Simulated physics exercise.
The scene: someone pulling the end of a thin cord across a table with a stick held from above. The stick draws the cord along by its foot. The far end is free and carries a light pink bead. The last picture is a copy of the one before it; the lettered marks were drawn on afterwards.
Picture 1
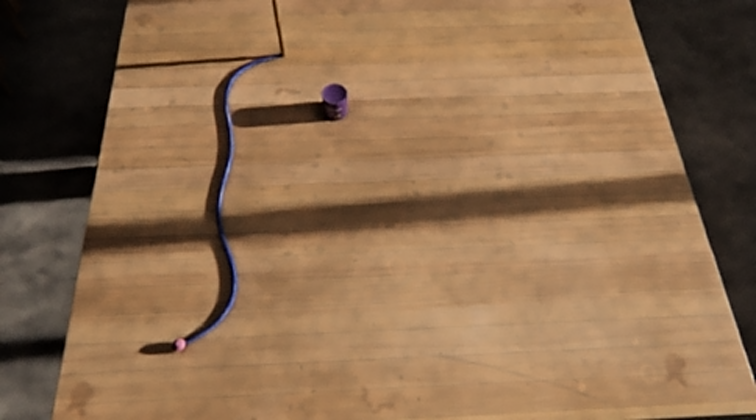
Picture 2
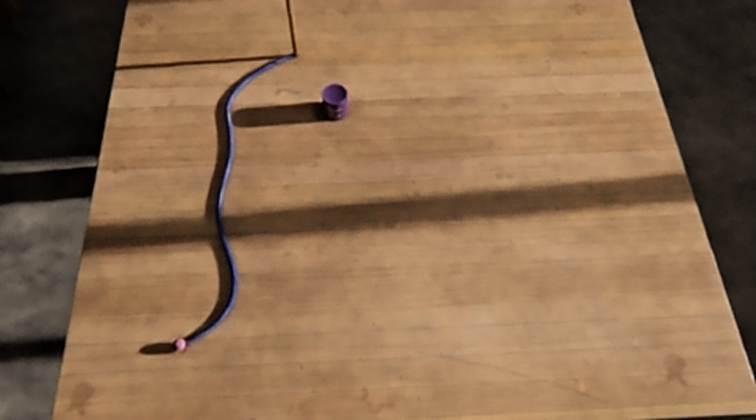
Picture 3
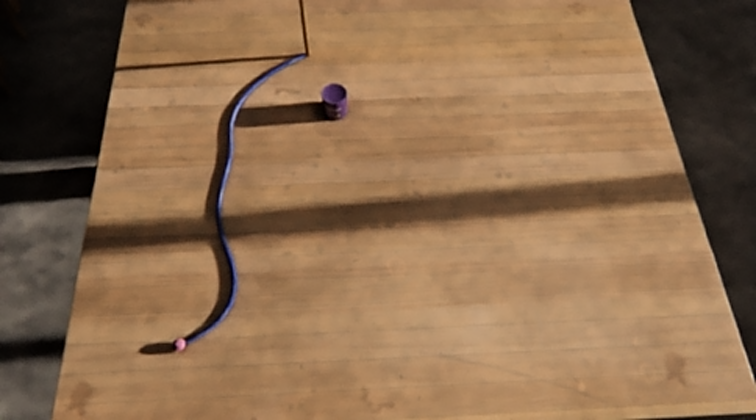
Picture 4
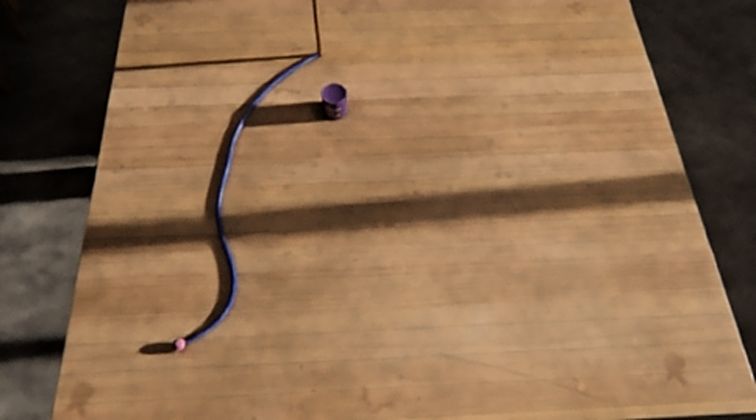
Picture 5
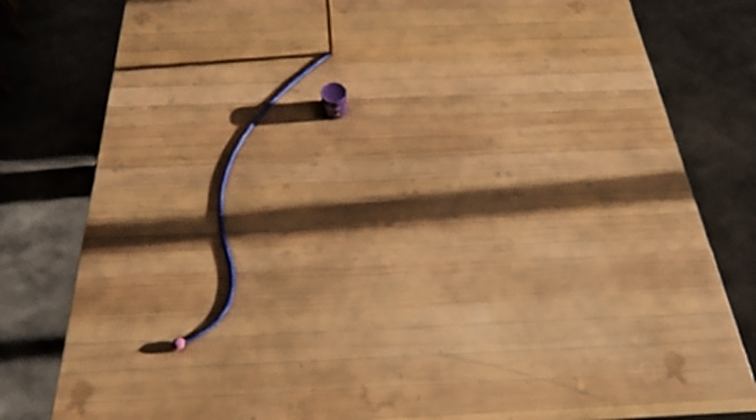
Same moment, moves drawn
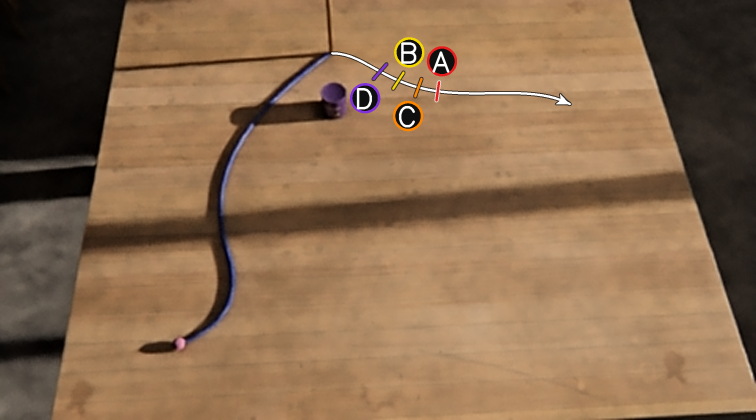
Blue cord being drawn rightward at its upper end by a thin stick, its pink-beaded end barely moving, near a purple jar.
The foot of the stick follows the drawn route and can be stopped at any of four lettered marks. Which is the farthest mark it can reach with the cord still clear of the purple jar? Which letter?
At D, and not beyond.
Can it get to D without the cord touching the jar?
Yes.
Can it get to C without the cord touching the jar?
No.
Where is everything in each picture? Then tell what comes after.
In the first frame, free end (179, 345); purple jar (335, 102).
In the second frame, free end (179, 345); purple jar (335, 103).
In the third frame, free end (179, 345); purple jar (335, 102).
In the fourth frame, free end (178, 345); purple jar (335, 102).
In the fifth frame, free end (178, 344); purple jar (334, 101).
On the marked copy, A at (438, 91); B at (398, 81); C at (418, 87); D at (380, 72); the route from (332, 53) via (449, 92) to (570, 104).
Taking D. A third of the way, foot of the stick (351, 57), middle of the cord (235, 175), free end (179, 343).
Two thirds of the way, foot of the stick (367, 65), middle of the cord (240, 173), free end (180, 343).
When it is over, foot of the stick (380, 72), middle of the cord (244, 172), free end (181, 343); nothing has been touched.
As for the rest, A brings the cord against the jar; B brings the cord against the jar; C brings the cord against the jar.
